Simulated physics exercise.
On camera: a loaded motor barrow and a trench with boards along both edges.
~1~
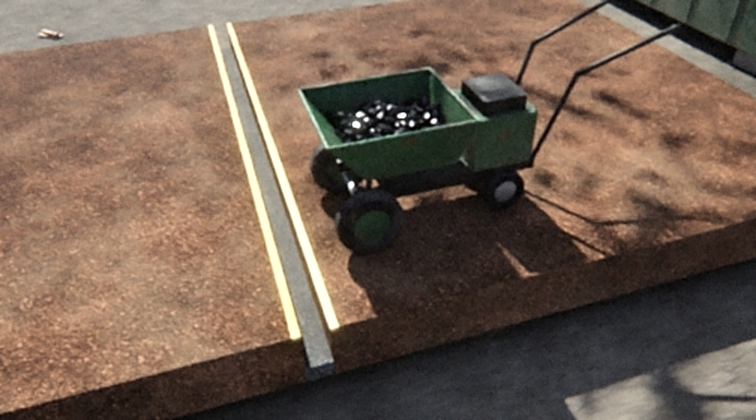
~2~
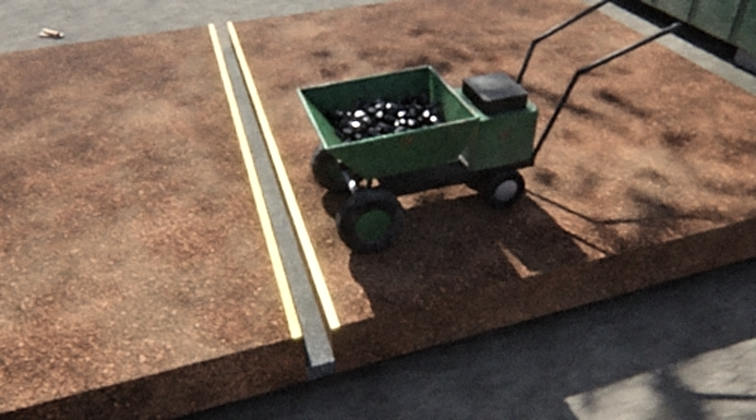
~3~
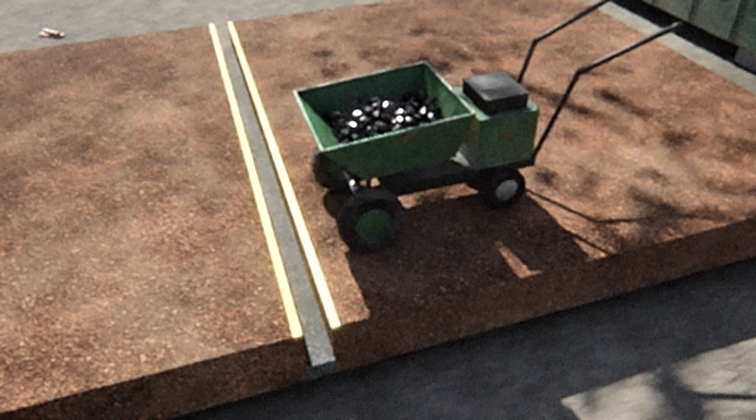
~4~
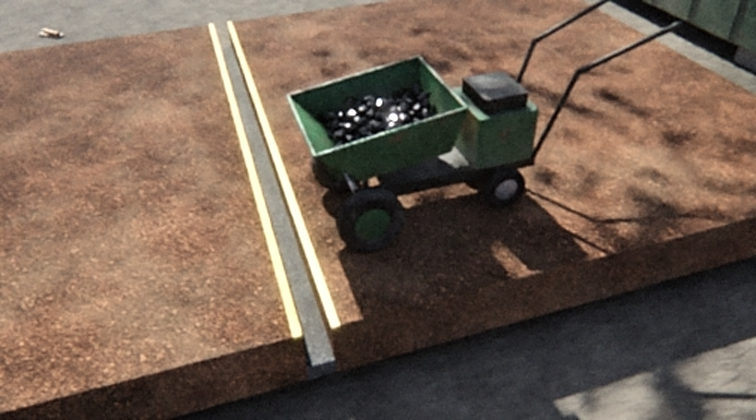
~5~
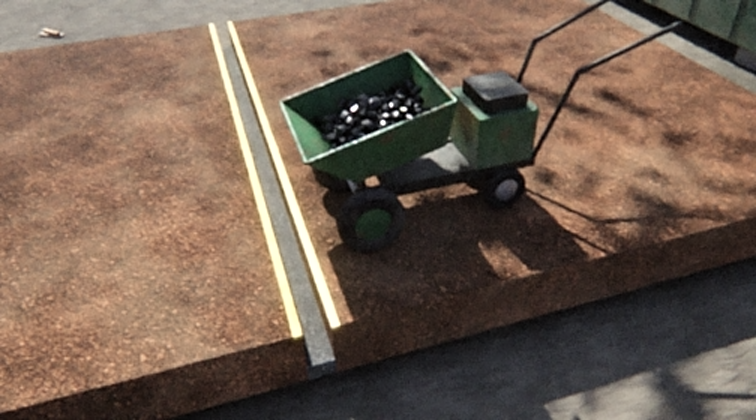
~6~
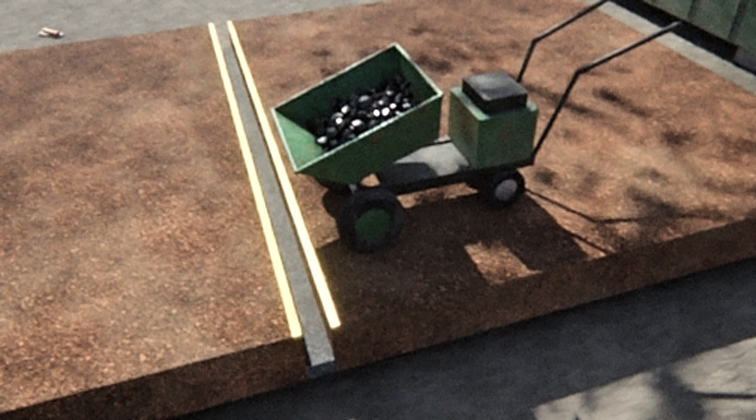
On a raised slab of rough reddish-brown ground edged by grey paving, seen from above at an angle in sunlight, a narrow grey trench with pale yellow boards runs down left of centre. Right of it stands a green motor barrow with black wheels, long dark handles and a skip of shiny black lumps. The skip slowly tilts forward to the left, its rear rising, while the wheels and camera stay still.
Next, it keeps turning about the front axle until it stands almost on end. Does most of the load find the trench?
The trench ends with under half of it.
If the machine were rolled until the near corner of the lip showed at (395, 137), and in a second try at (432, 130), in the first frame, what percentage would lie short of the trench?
The first gives 10 %, the second 40 %.
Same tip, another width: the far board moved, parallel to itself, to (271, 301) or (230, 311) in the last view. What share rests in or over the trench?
Near 10 % and 100 %.
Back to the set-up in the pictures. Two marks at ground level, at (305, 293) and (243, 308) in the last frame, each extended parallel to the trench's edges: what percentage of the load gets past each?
First some 60, then 30 per cent.
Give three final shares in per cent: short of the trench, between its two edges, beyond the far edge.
About: Short 0, between 0, beyond 60 per cent.
Just after the last frame, skip tipped steeply; every one in the skip.
A moment on, skip tipped right over; roughly two thirds in the skip; roughly a third beyond it.
Further on, skip tipped right over; roughly a third in the skip; roughly two thirds beyond it.
When it is over, skip tipped right over; roughly a third in the skip; just a few in or heaped over the trench; roughly two thirds beyond it.
